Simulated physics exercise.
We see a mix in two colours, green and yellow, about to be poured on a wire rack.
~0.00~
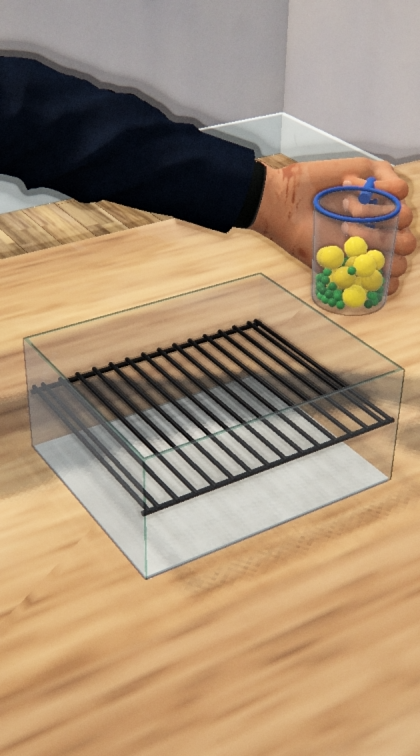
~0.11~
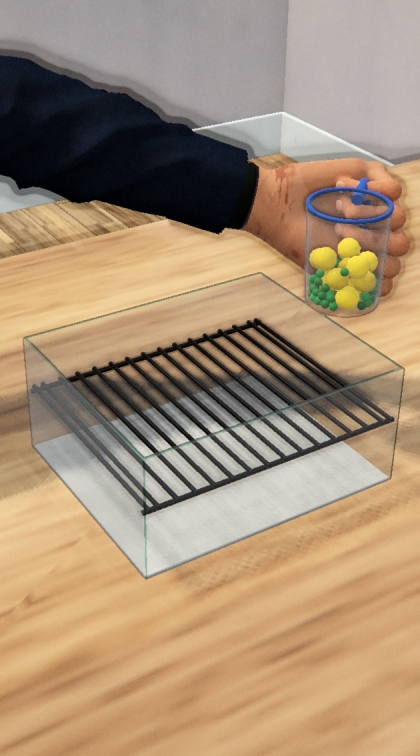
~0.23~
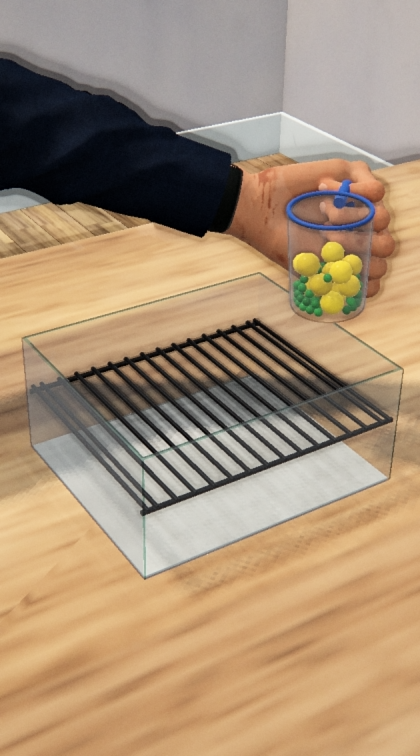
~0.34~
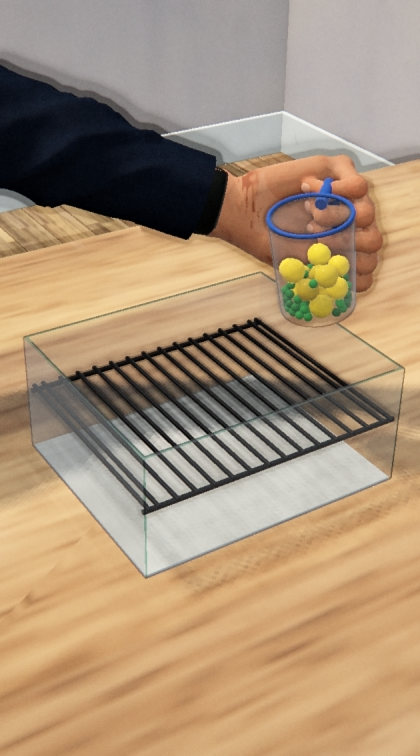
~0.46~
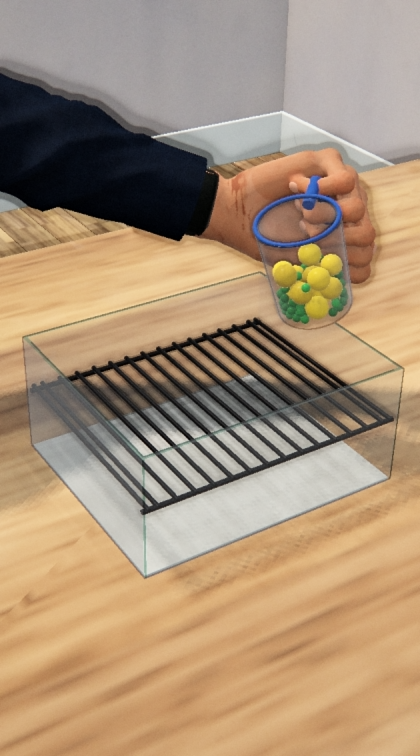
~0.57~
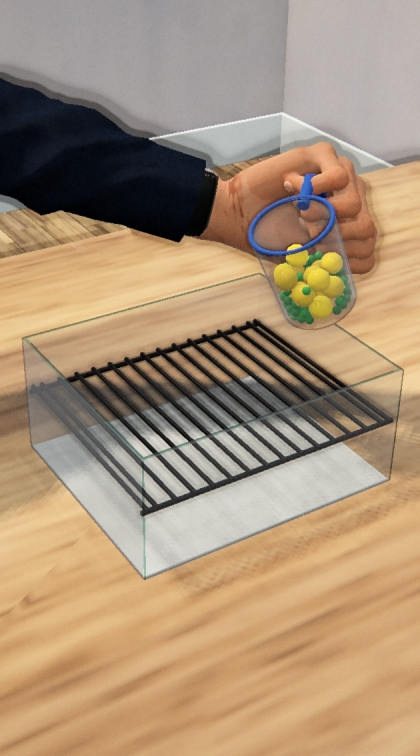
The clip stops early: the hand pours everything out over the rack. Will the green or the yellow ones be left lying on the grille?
The green pieces end up below; the yellow pieces get caught above.
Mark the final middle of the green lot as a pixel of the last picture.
At about (243, 445).
Around 1.08 s, green ones, all in the cup; yellow ones, all in the cup.
Around 1.63 s, green ones, all in the cup; yellow ones, all in the cup.
Around 2.28 s, green ones, about a quarter on or over the wires, most under the rack, a stray few outside the box; yellow ones, all on or over the wires.
Finally (3.3 s), green ones, nearly all under the rack, a stray few outside the box; yellow ones, all on the wires, none under the rack.
